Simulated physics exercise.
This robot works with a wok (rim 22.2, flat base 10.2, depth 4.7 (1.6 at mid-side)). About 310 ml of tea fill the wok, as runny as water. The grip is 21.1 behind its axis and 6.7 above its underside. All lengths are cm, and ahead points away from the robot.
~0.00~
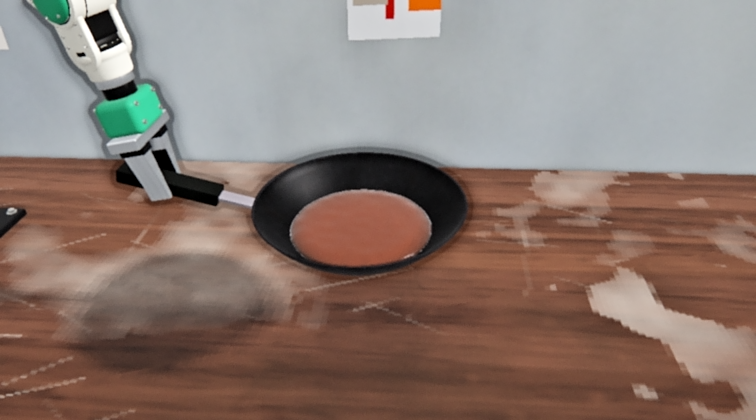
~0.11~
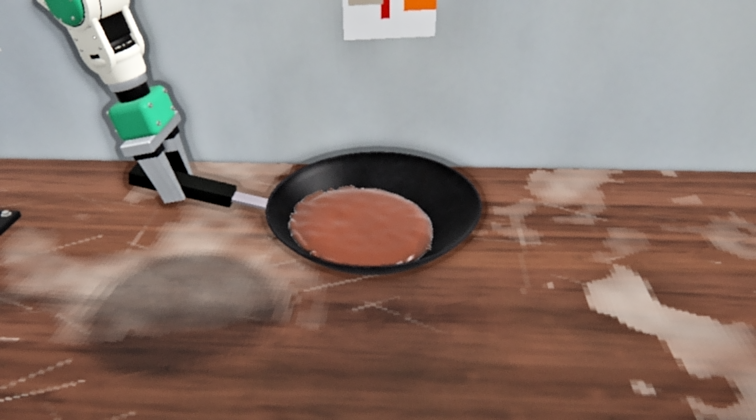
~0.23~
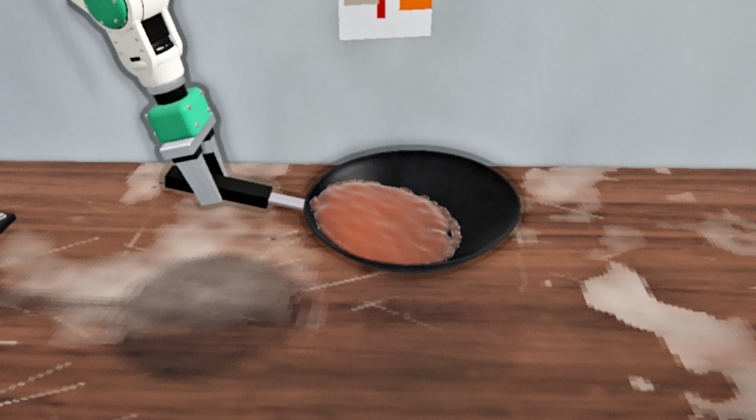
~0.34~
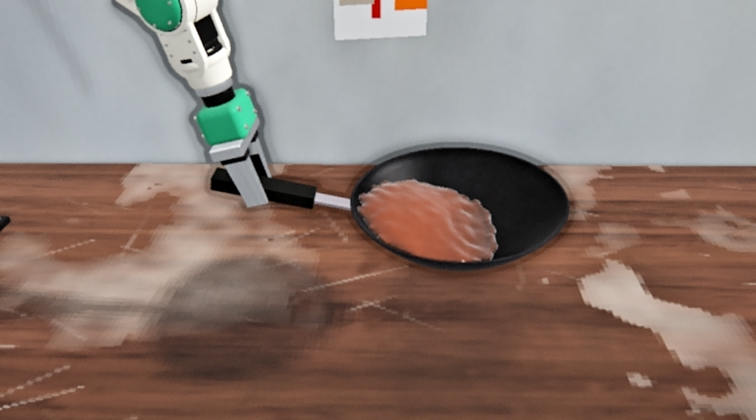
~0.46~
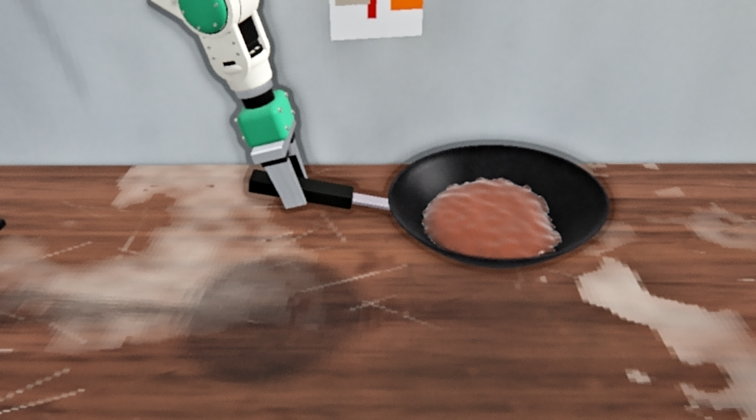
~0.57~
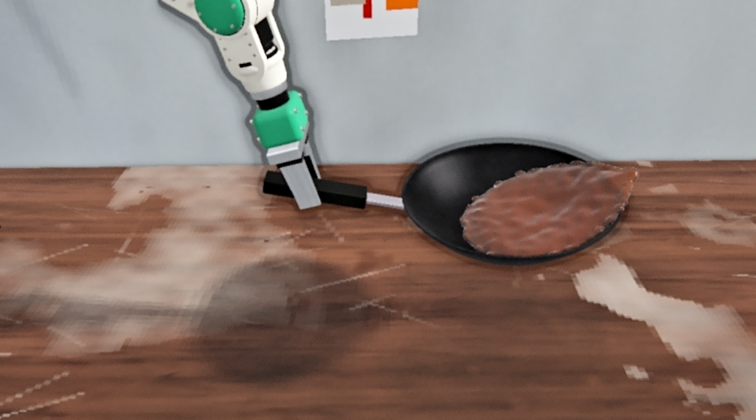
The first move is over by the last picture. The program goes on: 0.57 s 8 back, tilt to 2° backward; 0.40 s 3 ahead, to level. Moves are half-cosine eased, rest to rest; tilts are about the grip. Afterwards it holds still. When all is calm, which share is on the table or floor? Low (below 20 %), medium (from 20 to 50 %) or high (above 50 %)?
A medium share, from 20 to 50 %, ends on the table or floor.
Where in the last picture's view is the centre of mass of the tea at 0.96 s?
Near (422, 221).
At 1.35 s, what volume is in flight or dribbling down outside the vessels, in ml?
About 0 ml.
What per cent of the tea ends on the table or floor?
About 25 %.
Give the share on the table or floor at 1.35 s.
Near 25 %.
After 0.96 s, tilted 2° backward, liquid up to 18 above the table; 260 ml in the wok, 50 ml on the table or floor.
After 1.35 s, level, liquid up to 15 above the table; 230 ml in the wok, 85 ml on the table or floor.
After 1.74 s, level, liquid up to 15 above the table; 230 ml in the wok, 85 ml on the table or floor.
After 2.54 s, level, liquid up to 14 above the table; 230 ml in the wok, 85 ml on the table or floor.
At rest, 230 ml in the wok, 85 ml on the table or floor. That is 27 % on the table or floor.
